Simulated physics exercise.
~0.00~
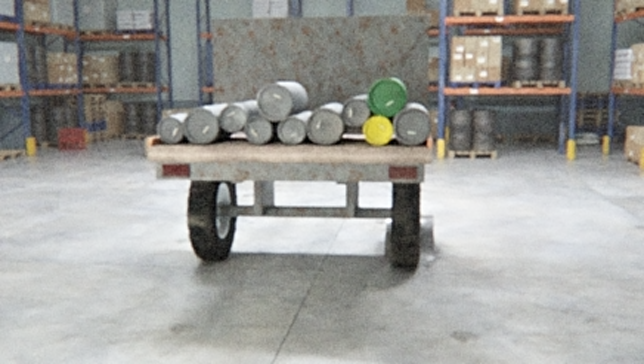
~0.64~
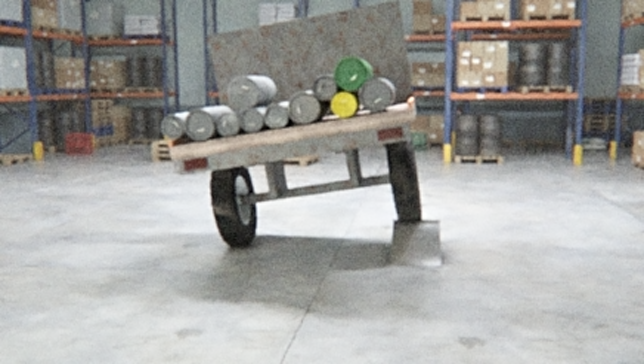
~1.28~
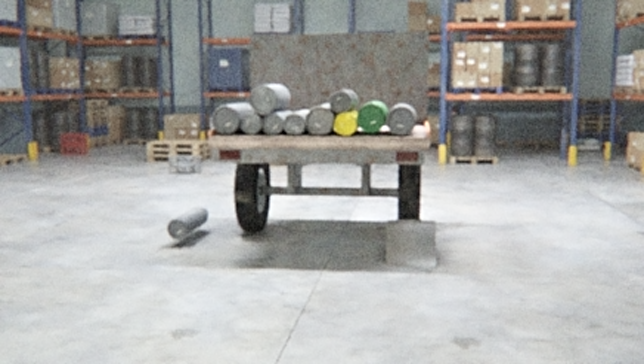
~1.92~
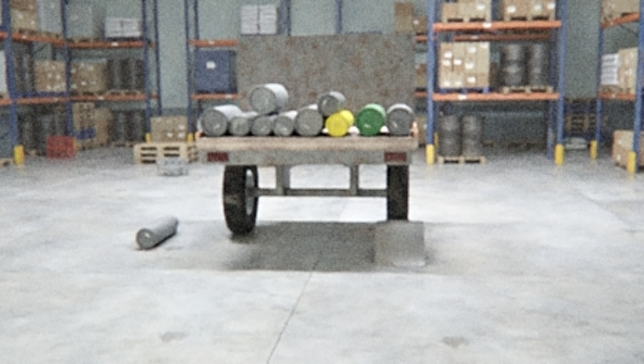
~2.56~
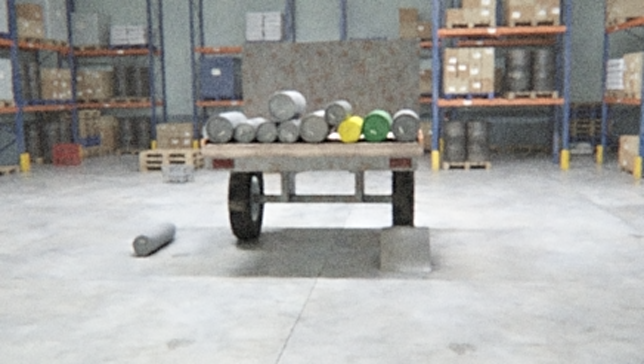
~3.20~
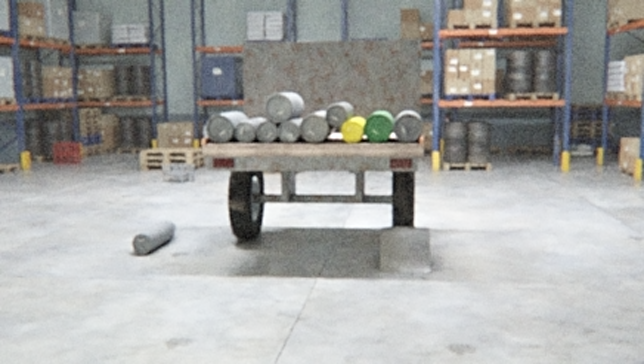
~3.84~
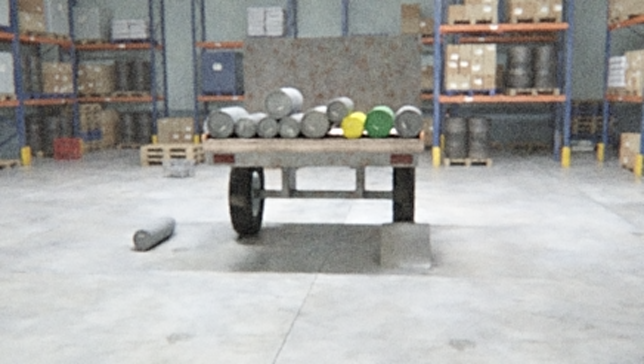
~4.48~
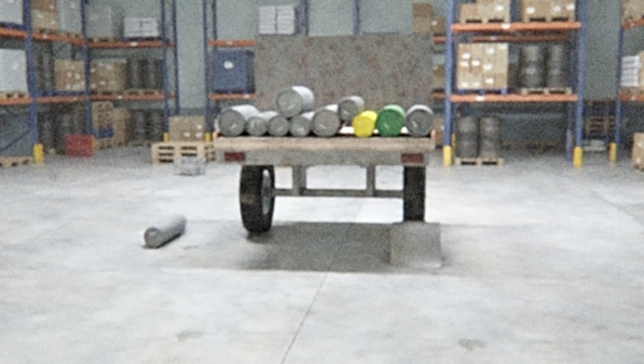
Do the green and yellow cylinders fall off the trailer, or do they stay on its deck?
Both the green and the yellow cylinders stay on the deck of the trailer.
A flat trailer stacked with grey, green and yellow cylinders tilts sharply as its right wheel rides over a concrete hump, then drops level; the load shifts, one grey cylinder falls off the left side and comes to rest on the floor, and the others stay aboard.
